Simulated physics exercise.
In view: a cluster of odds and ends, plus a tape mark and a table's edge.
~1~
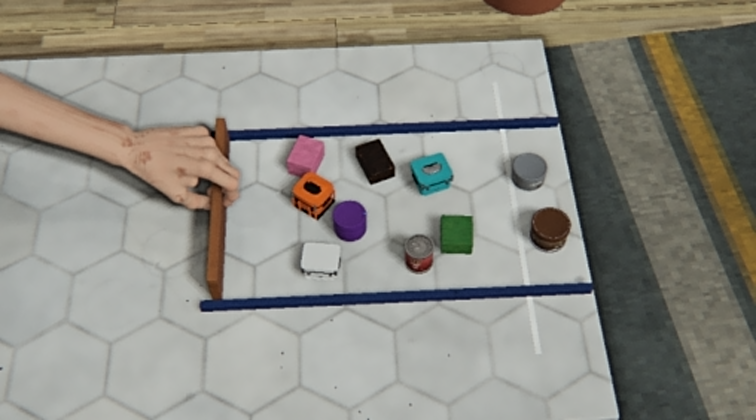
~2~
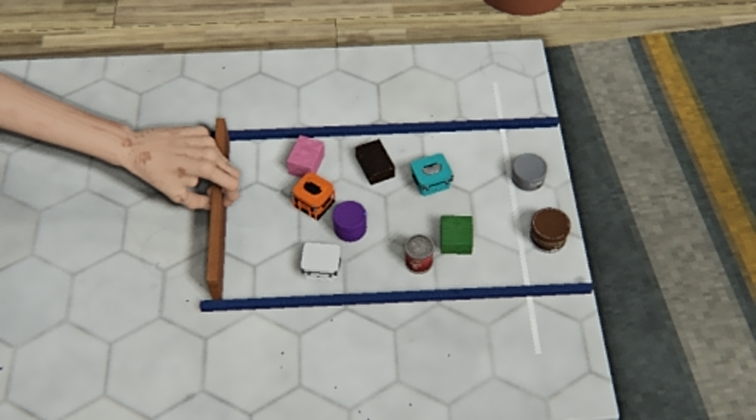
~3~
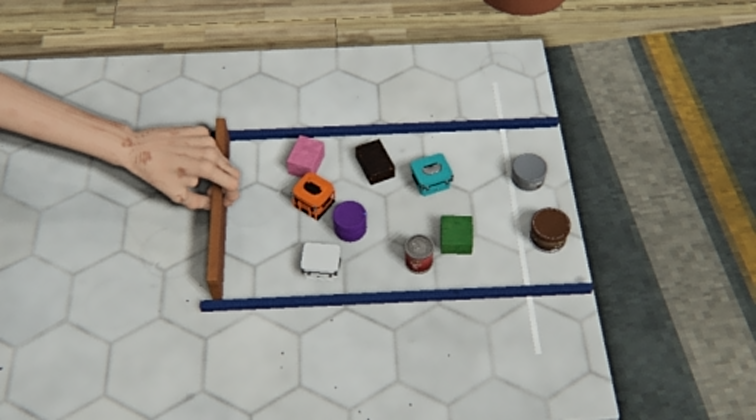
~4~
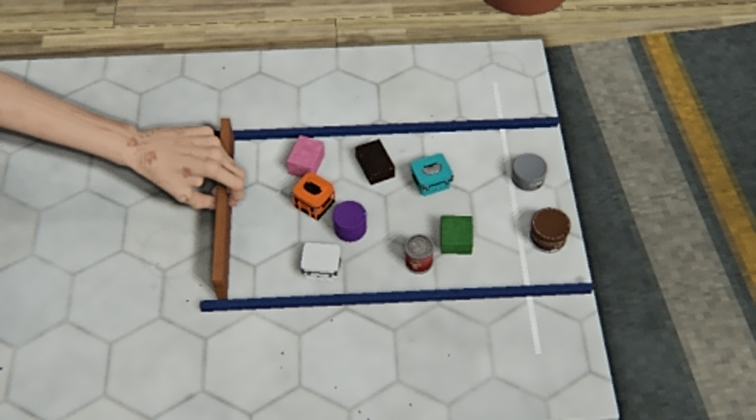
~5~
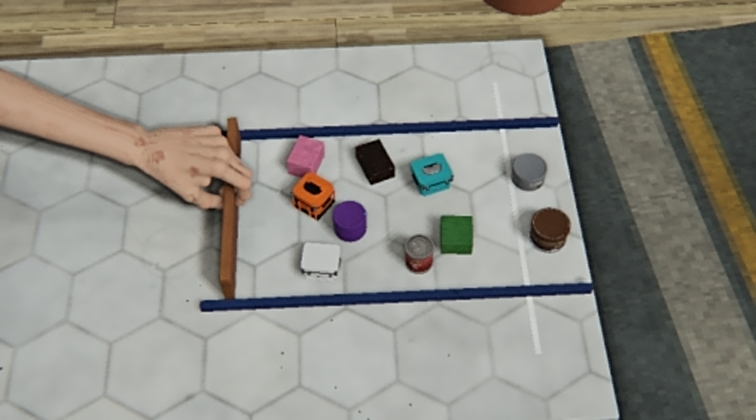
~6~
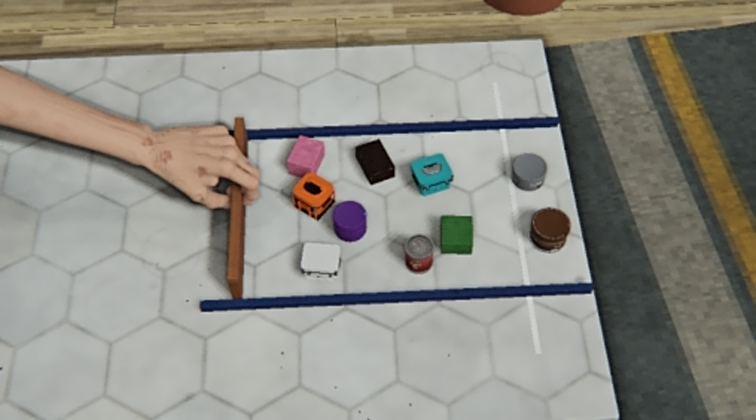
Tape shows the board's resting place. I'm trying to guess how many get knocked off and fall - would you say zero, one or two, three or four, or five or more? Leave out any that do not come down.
The sweep knocks one or a pair off.
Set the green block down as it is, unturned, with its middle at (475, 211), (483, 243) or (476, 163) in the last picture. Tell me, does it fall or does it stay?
Results in order - still up; still up; down.
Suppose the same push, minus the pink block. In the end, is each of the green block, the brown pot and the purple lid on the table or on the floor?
The green block remains - the brown pot ends up below - the purple lid remains.
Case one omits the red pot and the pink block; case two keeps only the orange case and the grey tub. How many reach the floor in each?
You'd see 2 fallen, and 1 in the other try.
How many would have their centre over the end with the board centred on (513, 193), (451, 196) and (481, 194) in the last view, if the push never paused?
2; 0; 0.
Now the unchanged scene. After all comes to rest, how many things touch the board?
It ends up touching 4.
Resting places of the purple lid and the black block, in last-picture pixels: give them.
First at (535, 217); second at (549, 164).
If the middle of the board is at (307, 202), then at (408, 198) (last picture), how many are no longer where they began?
First 3, then 8.
A little later, none off yet; brown pot at rest near (549, 230); grey tub at rest near (529, 172); green block at rest near (457, 235).
When it is over, the number that fall off is one or two; down, grey tub and brown pot.
